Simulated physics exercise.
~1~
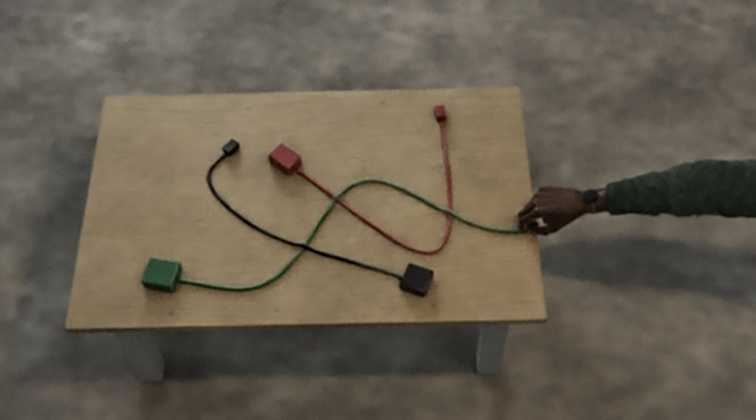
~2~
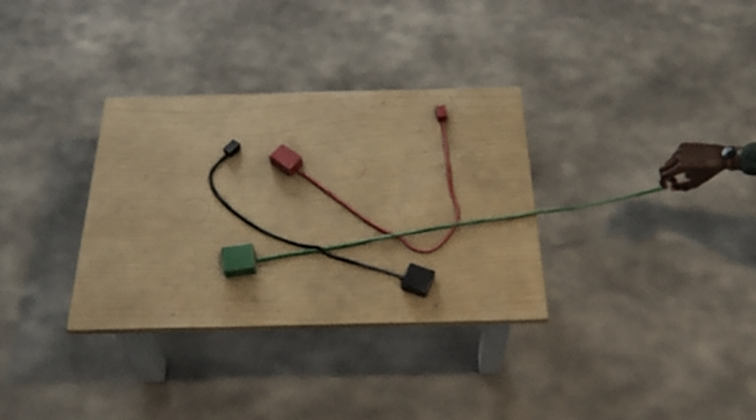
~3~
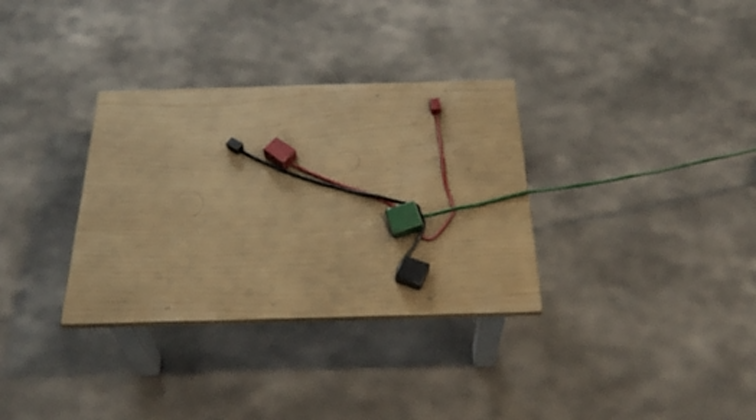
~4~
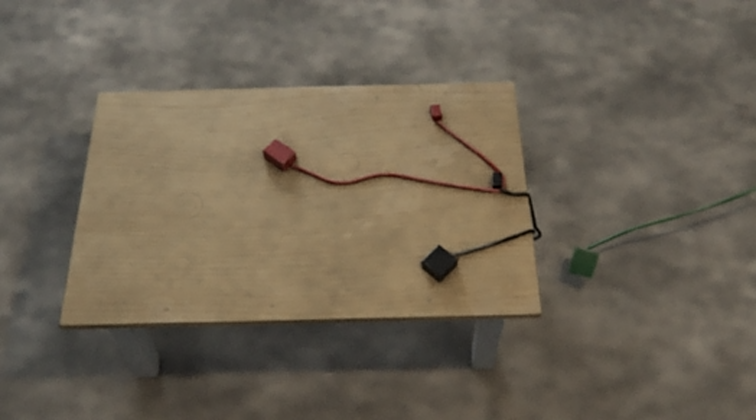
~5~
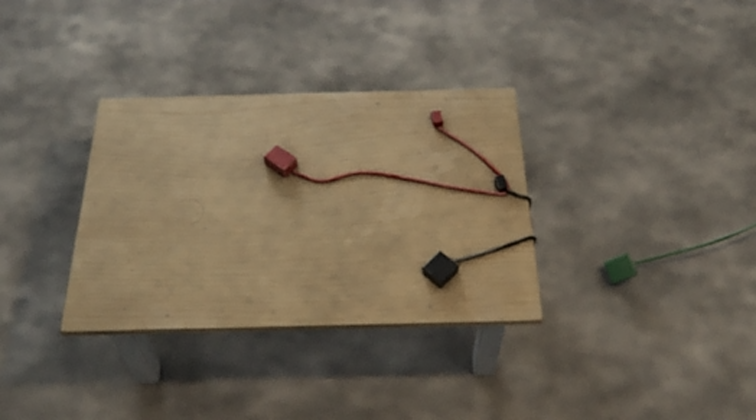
A green lead with a green charger at its left end lies across a wooden table, seen from above by a slightly swaying camera, overlapping a black lead and a red one. A hand at the right edge pulls the green lead rightward and slightly to the far side, drawing it straight. The green charger slides across the table, catches the black lead and drags its small plug right, then drops off the right edge. The black plug ends tipped over on the red lead, its cord looping over the edge, the black charger slightly shifted, while the red charger stays put.
